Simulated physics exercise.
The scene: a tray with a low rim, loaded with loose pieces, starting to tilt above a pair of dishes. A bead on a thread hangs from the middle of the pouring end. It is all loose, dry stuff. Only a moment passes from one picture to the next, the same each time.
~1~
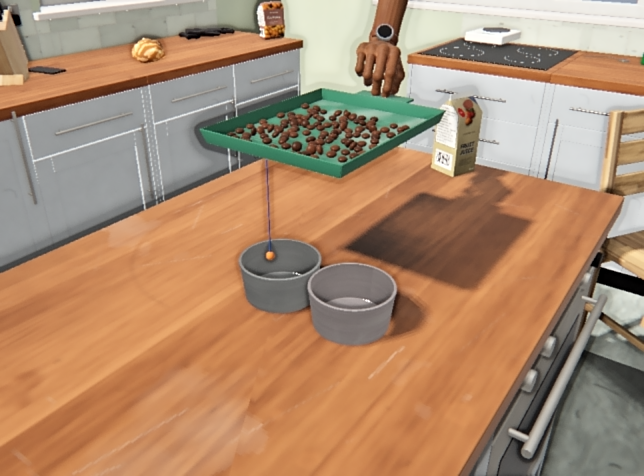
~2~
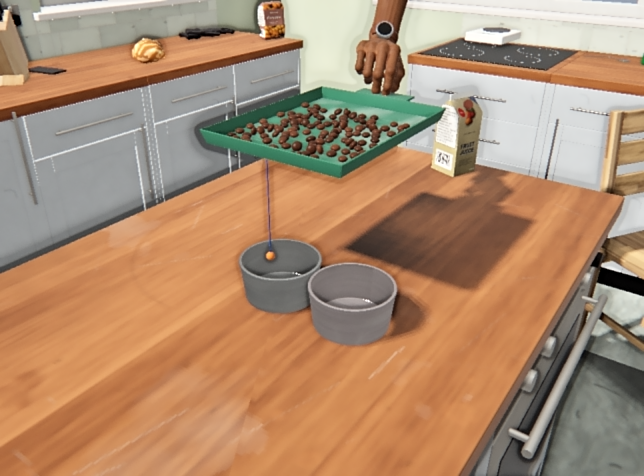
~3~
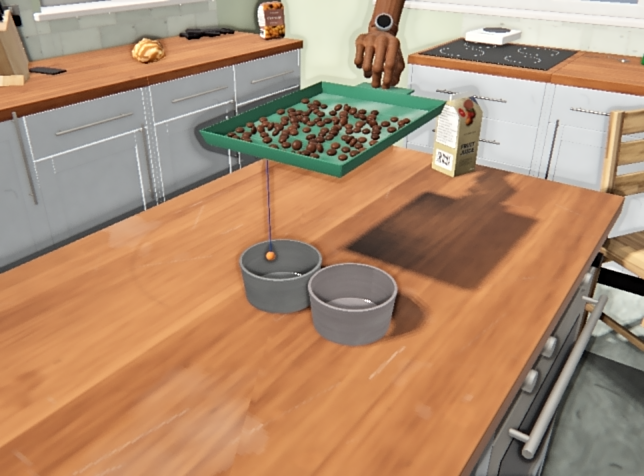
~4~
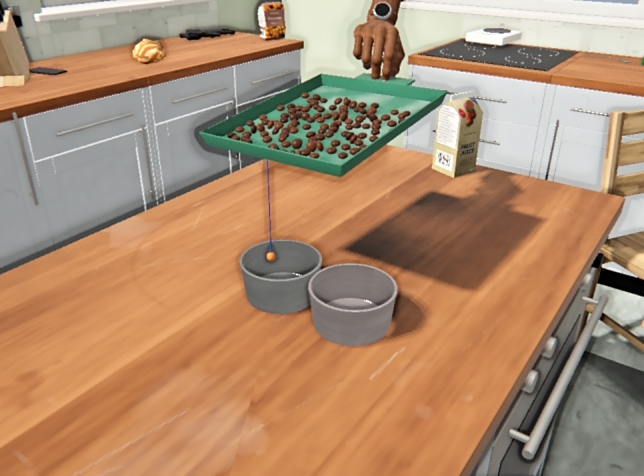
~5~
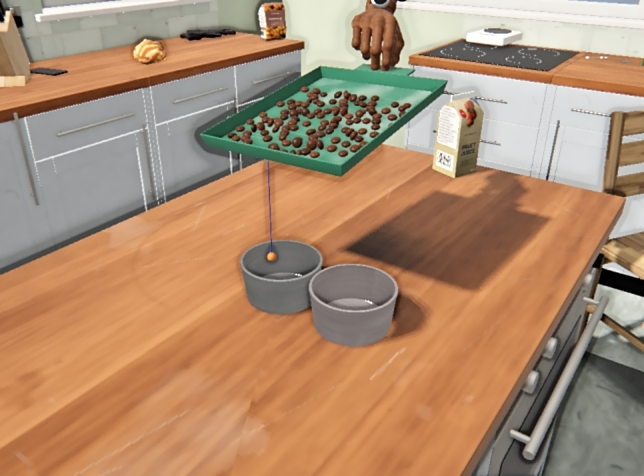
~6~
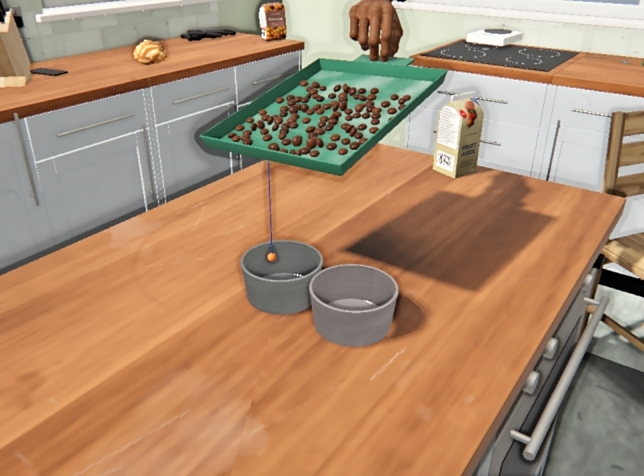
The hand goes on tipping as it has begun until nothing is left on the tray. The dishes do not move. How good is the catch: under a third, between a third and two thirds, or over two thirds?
In the dishes lies less than a third of it.
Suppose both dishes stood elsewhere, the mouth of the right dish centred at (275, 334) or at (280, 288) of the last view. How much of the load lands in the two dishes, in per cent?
In turn 30 and 80 in a hundred.
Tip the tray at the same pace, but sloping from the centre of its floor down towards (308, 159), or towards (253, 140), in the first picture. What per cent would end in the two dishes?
First some 30, then 0 per cent.
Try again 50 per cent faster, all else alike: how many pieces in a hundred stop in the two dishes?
About 0 per cent.
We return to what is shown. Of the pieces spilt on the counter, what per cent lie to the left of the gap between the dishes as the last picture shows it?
Some 100 per cent.
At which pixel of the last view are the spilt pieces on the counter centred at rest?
Near (197, 309).
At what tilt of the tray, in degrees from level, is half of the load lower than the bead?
Near 105 degrees.
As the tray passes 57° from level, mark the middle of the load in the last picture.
Near (262, 129).
Soon after the last picture, tray tipped steeply; nearly all on the tray; a stray few in the air.
A little later, tray tipped right over; most on the tray; a small part outside both; a small part in the air.
Later still, tray tipped past a quarter turn; all outside both.
At rest, tray tipped past a quarter turn; none in the right dish; none in the left dish; all outside both.
